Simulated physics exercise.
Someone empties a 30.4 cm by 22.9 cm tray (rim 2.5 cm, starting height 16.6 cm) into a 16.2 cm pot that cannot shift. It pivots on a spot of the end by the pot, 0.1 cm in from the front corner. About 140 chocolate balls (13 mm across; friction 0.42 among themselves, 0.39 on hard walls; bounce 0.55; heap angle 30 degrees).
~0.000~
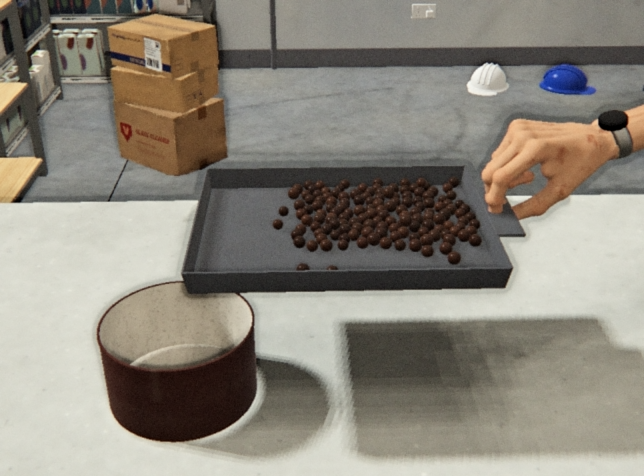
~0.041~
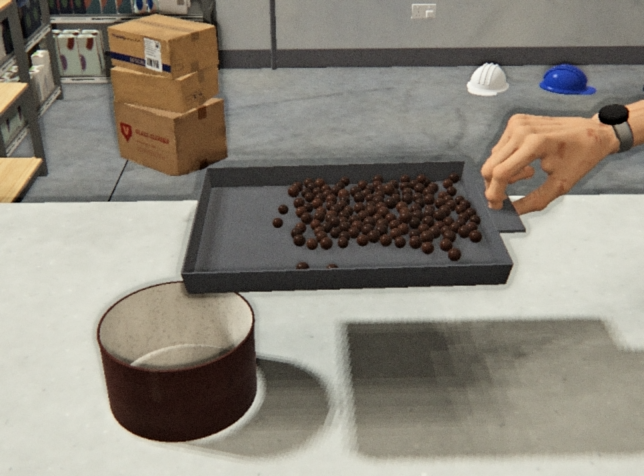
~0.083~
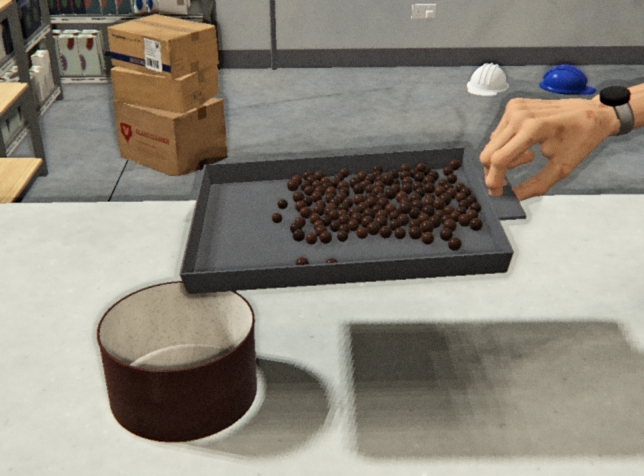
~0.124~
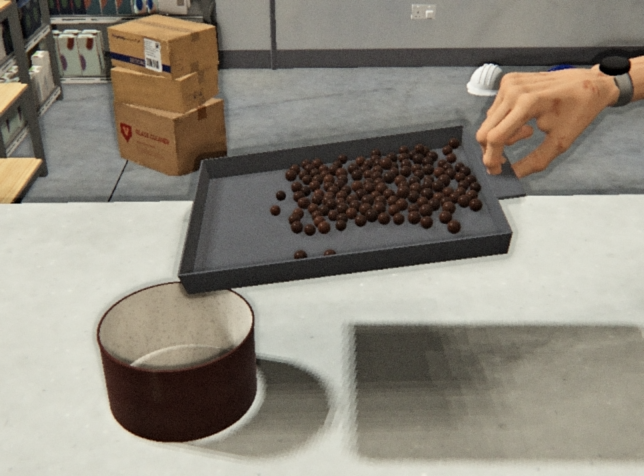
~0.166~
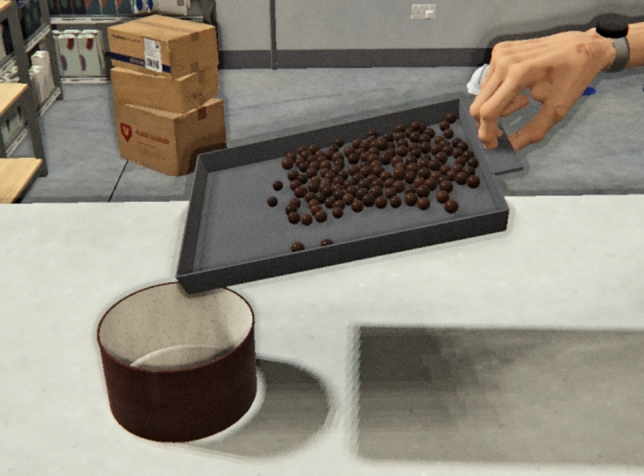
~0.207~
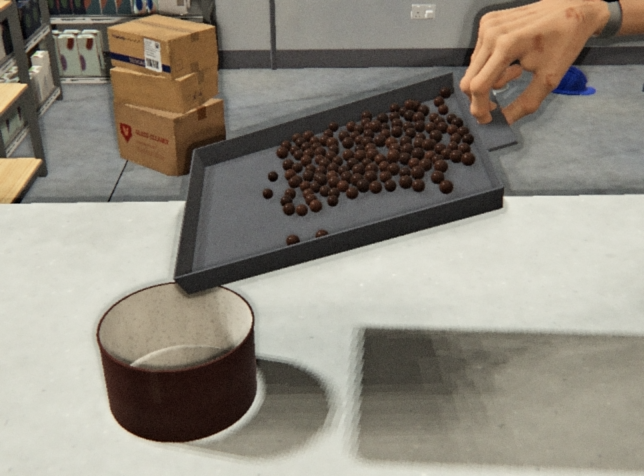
The clip opens on a nearly level grey tray of brown chocolate balls, its left end above a dark red pot on a pale table. A hand at the right end raises that side steadily, slanting the tray down toward the pot while the balls stay clustered toward the raised end.
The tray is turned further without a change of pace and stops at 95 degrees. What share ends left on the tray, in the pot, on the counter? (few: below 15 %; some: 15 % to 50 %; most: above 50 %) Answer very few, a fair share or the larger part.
Left on the tray: Very few; in the pot: A fair share; on the counter: The larger part.
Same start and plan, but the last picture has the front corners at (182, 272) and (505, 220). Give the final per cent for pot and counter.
Pot 65, counter 35.
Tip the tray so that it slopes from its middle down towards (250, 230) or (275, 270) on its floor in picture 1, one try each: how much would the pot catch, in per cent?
About 30 and 5 per cent.
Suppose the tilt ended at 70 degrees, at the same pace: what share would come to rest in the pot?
It would be near 10 per cent.
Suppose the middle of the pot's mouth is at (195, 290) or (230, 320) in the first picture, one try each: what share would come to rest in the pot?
Some 0 and 0 per cent.
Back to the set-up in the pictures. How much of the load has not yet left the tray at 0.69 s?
About 70 per cent.
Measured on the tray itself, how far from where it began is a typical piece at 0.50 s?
Some 11 cm.
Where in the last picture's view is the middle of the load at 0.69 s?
Near (130, 257).
Then, at 0.50 s, tilt 57 degrees; the tray holds 100 %, the pot 0 %.
After 0.69 s, tilt 81 degrees; the tray holds 70 %, the pot 0 %.
After 1.01 s, tilt 95 degrees; the tray holds 10 %, the pot 20 %.
At rest (2.0 s), tray 0 %, pot 30 %, counter 70 %.
